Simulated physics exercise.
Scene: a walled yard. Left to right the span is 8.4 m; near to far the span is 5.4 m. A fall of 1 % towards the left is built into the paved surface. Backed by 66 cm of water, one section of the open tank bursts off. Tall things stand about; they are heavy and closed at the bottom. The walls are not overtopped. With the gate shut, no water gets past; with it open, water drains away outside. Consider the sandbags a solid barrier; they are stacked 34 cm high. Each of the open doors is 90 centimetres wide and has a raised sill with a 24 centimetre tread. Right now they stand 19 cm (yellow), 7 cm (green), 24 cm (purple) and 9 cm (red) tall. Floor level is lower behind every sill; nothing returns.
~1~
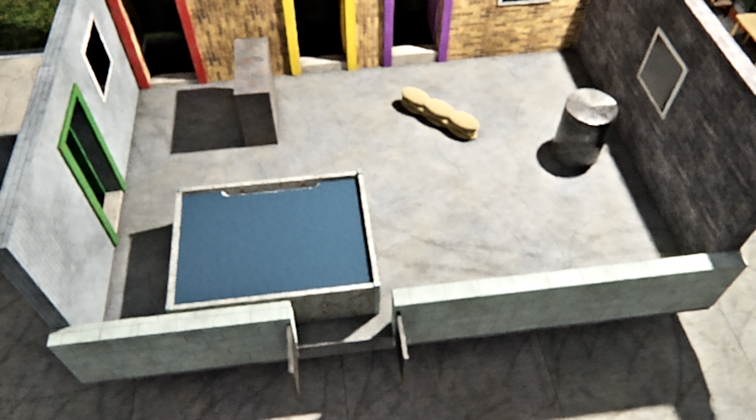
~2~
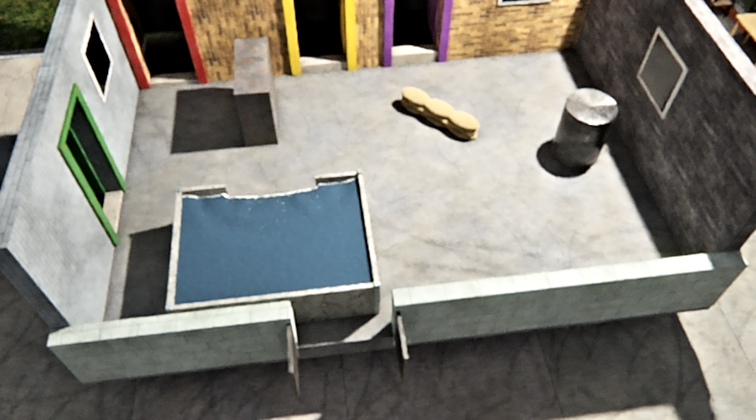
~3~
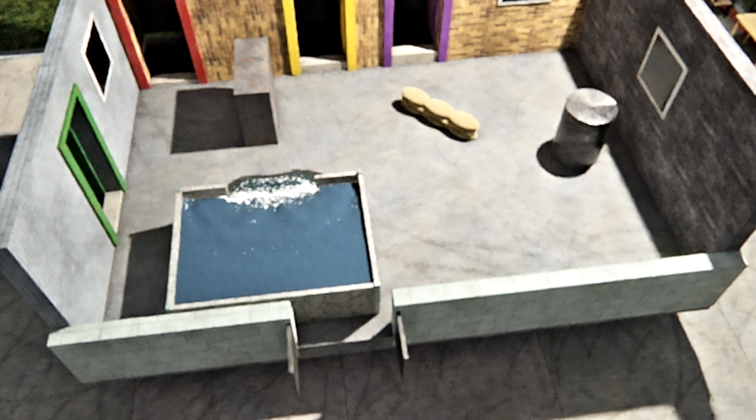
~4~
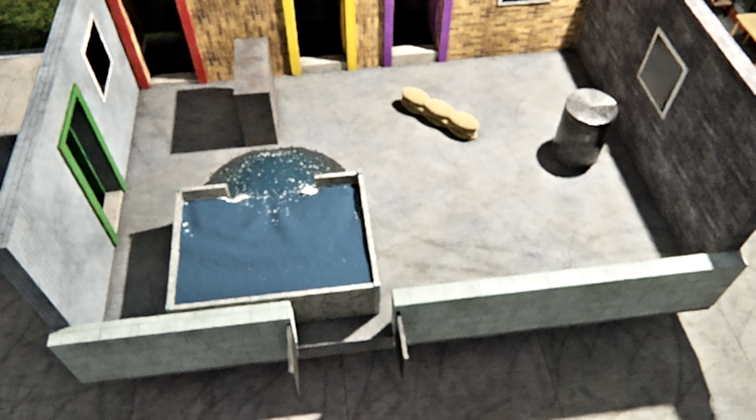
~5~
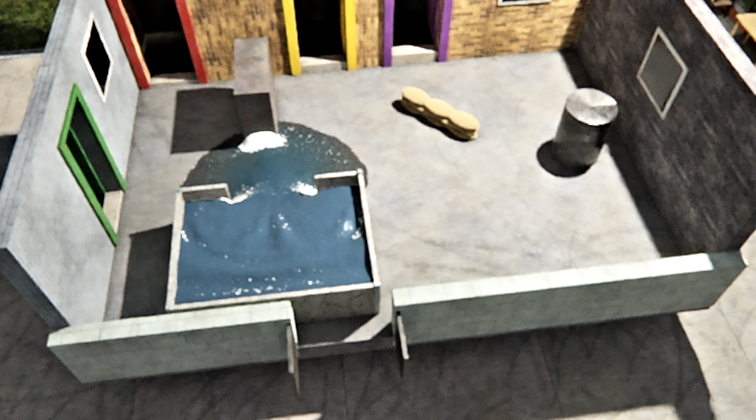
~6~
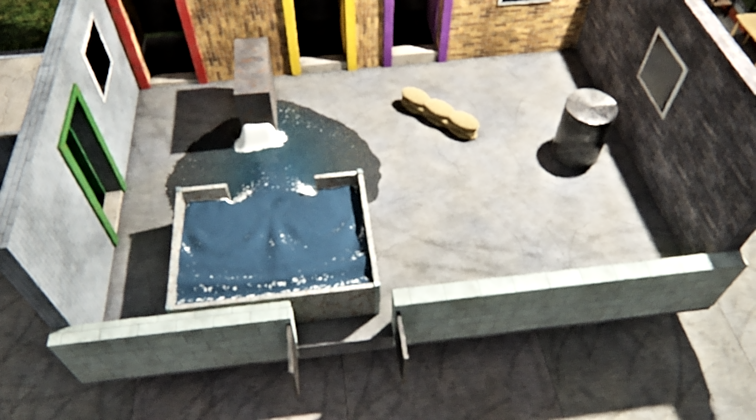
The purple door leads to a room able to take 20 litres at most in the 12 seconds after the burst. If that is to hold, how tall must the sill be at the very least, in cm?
Close to 13 cm is just enough.
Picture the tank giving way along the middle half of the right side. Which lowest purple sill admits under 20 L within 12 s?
Then the minimum is about 7.5 cm.
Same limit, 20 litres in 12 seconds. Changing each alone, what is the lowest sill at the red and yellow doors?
About 22 cm at red and about 22 cm at yellow.
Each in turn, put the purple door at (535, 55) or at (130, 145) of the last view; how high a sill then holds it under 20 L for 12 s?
Minimums: About 6.5 cm and 20 cm.
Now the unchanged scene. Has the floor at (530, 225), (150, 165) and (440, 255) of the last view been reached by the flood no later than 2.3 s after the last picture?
First bone-dry, second wet through, third bone-dry.
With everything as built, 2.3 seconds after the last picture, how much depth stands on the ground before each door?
Yellow door 21 cm, green door 4 cm, purple door 19 cm, red door 24 cm.
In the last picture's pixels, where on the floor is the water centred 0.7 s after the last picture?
My guess is close to (275, 223).
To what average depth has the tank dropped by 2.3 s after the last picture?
The mean depth is roughly 30 cm.
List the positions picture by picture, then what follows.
The open tank at (273, 238) is whole and still, 66 cm deep; the purple door at (418, 19) is dry, in the first picture.
The front is at a hidden place, 0.3 m from the gap on the far side; 0.3 m2 of floor is wet, 66 cm left at the back, in the second picture.
Water pours out on the far side and has run 0.7 m, to (240, 182); about 11 cm deep outside, 66 cm at the back, in the third picture.
The gap is on the far side, the front 1.3 m out at (247, 157); the back of the open tank holds 66 cm, in the fourth picture.
Water pours out on the far side and has run 1.9 m, to (278, 126); about 6 cm deep outside, 60 cm at the back, in the fifth picture.
The front is at (277, 106), 2.5 m from the gap on the far side; 4.9 m2 of floor is wet, 57 cm left at the back; 2.3 m in a straight line remain to the purple door at (418, 19), in the sixth picture.
Then, 0.7 s after the last picture water covers 25 % of the floor, deepest (46 cm) near (269, 152); it has not reached the purple door.
Then, 2.3 s after the last picture water covers 45 % of the floor, deepest (28 cm) near (139, 94); 19 cm at the purple door, 0 litres in over its 24 cm sill.
Then, 11.3 s after the last picture water covers 95 % of the floor, deepest (14 cm) near (109, 286); 4 cm at the purple door, 0 litres in over its 24 cm sill.
At the purple door as built, the water peaked near 20 cm, 1.9 s after the last picture.
With a sill of 11.5 cm, 29 litres would have come in within the 12 s; with 16 cm, 7 litres. So under 20 litres takes about 13 cm.
